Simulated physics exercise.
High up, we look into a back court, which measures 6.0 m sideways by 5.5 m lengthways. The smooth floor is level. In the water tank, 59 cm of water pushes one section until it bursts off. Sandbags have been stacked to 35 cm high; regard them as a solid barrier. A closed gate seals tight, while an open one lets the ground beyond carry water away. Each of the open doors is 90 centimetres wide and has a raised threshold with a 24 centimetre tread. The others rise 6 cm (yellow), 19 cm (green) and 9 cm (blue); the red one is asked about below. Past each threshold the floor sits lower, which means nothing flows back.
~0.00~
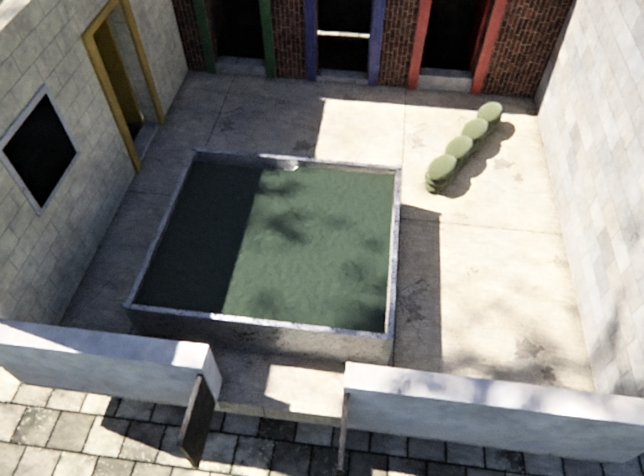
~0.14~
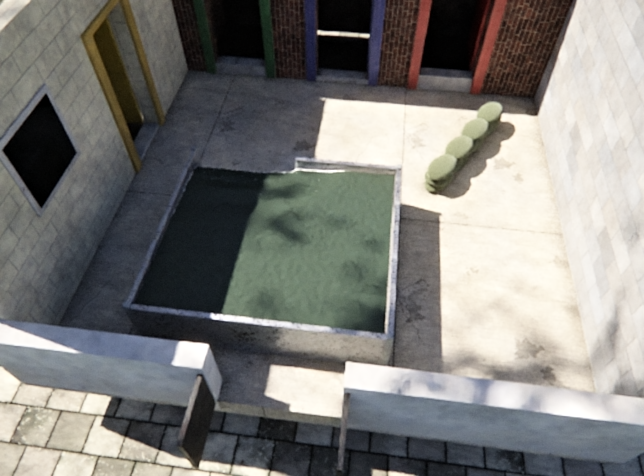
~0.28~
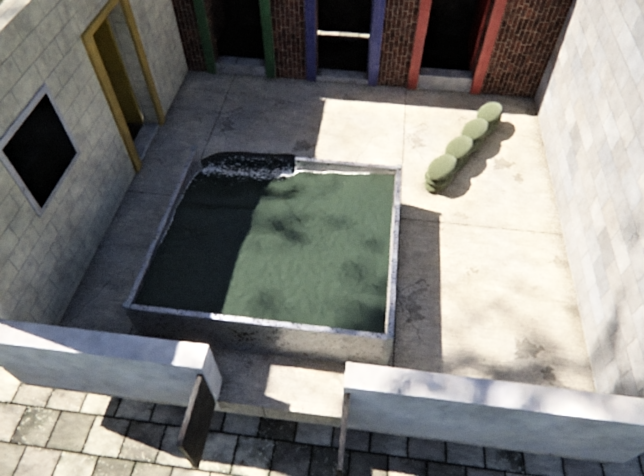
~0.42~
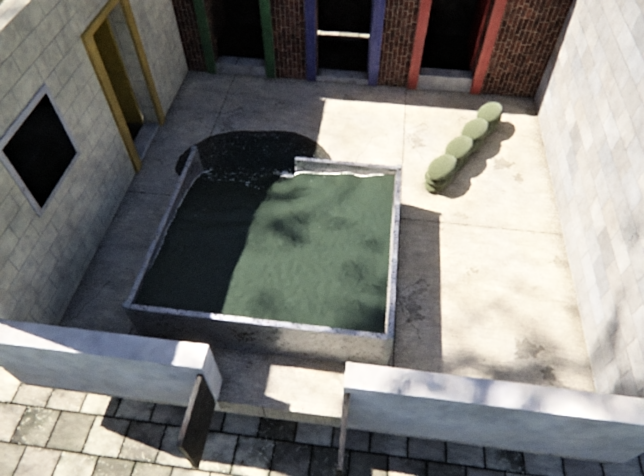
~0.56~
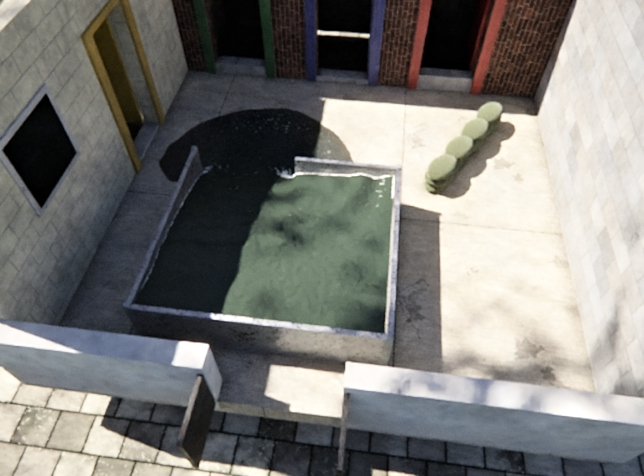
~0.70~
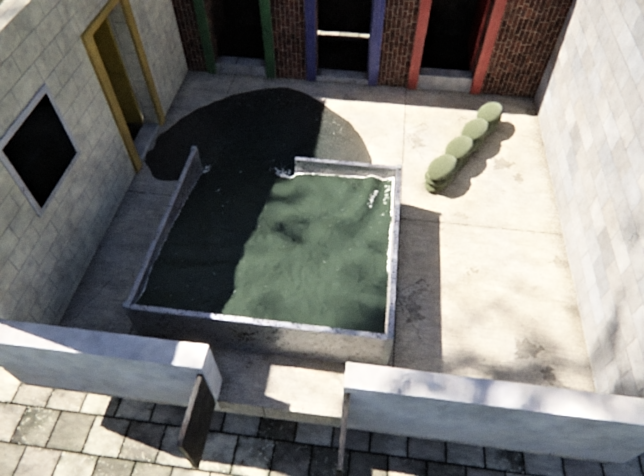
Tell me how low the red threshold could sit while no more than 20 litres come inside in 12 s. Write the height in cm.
At least 13 cm or so.
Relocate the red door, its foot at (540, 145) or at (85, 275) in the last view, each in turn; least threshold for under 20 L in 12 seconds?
Around 8.0 and 7.0 cm respectively.
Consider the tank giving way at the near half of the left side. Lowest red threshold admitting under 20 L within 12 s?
If so: Around 11.0 cm.
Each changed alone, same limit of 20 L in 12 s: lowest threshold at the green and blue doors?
Some 30 cm for green, some 20 cm for blue.
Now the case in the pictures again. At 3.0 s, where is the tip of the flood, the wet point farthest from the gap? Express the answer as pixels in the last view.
The tip of the flood lies near (532, 100).
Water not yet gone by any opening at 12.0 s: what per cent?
Close to 80 per cent is still present.
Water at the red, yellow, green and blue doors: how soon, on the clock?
The red door at 1.8 s, the yellow door at 0.8 s, the green door at 0.9 s, the blue door at 1.0 s.
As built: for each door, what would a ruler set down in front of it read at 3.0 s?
Depths in cm - red: 7, yellow: 11, green: 32, blue: 23.
After 1.4 s water covers 30 % of the floor, deepest (35 cm) near (221, 181); it has not reached the red door.
After 3.0 s water covers 40 % of the floor, deepest (33 cm) near (268, 79); 7 cm at the red door, 0 litres in over its 26 cm threshold.
After 12.0 s water covers 95 % of the floor, deepest (13 cm) near (384, 197); 11 cm at the red door, 0 litres in over its 26 cm threshold.
At the red door as built, the water arrived by 1.9 s and peaked near 17 cm at 7.4 s.
With a threshold of 11 cm, 43 litres would have come in within the 12 s; with 14.5 cm, 11 litres. So under 20 litres takes about 13 cm.
